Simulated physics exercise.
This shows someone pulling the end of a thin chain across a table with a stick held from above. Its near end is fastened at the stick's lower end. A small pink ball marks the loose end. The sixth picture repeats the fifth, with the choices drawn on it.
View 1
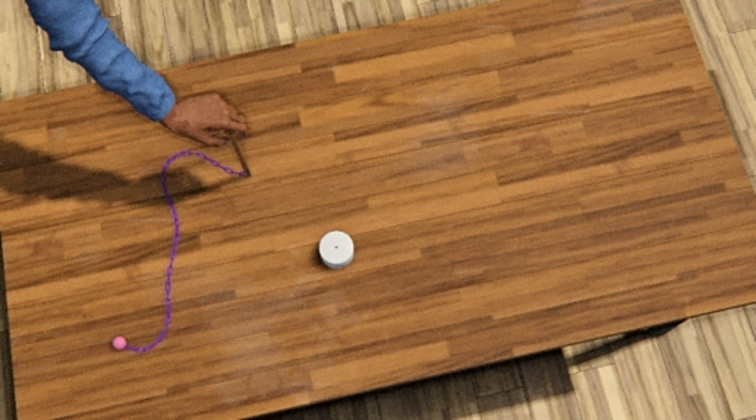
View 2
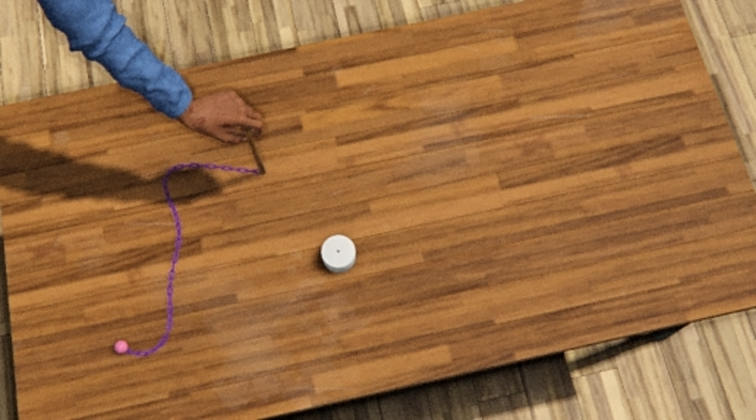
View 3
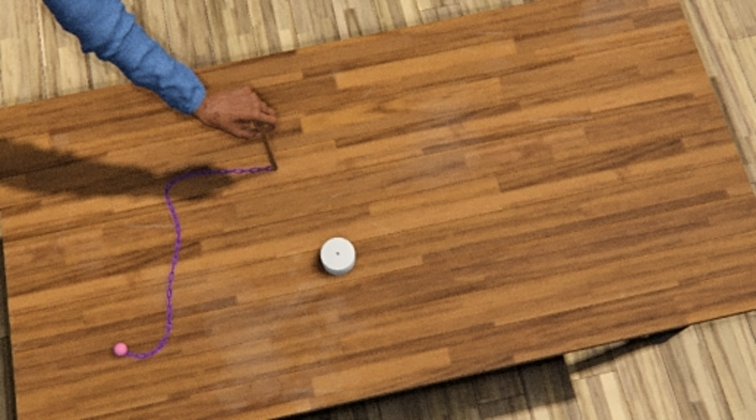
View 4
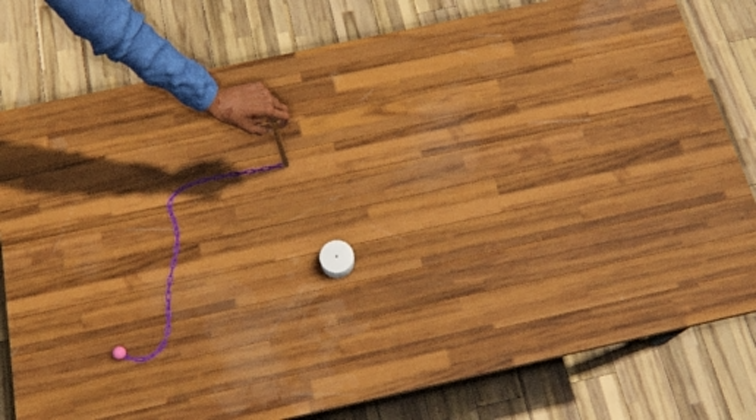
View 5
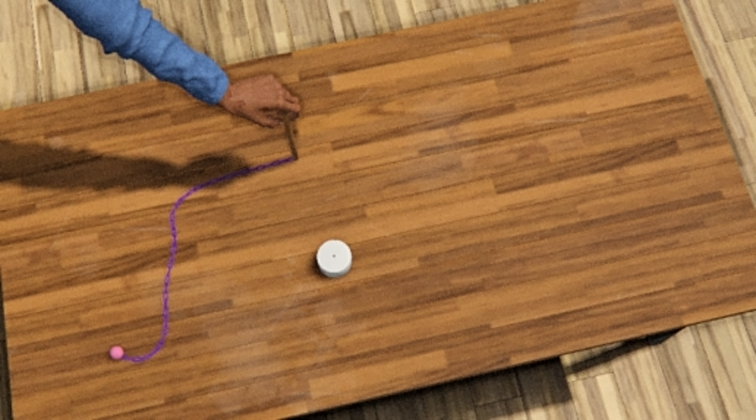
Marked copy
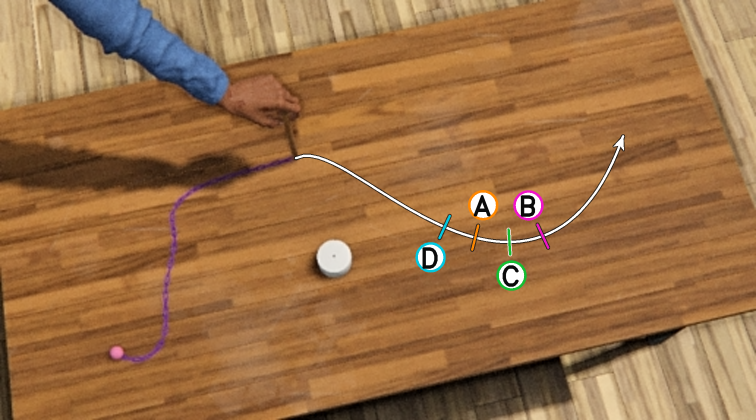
A hand in a blue sleeve held a stick and pulled the end of a thin purple chain rightward across a wooden table, straightening its upper bend, while the white tin stayed put.
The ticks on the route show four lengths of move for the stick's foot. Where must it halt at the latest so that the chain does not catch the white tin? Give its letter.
Mark D.
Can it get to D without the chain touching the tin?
Yes.
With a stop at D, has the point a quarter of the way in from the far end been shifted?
Yes.
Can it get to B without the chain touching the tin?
No.
On the marked copy, A at (475, 238); B at (543, 236); C at (509, 242); D at (445, 227); the route from (296, 158) via (479, 239) to (623, 136).
With D. Early on, foot of the stick (350, 173), middle of the chain (204, 238), free end (117, 353).
Further on, foot of the stick (399, 203), middle of the chain (242, 242), free end (122, 354).
At the end, foot of the stick (445, 227), middle of the chain (282, 249), free end (144, 336); nothing has been touched.
As for the rest, A brings the chain against the tin; B brings the chain against the tin; C brings the chain against the tin.
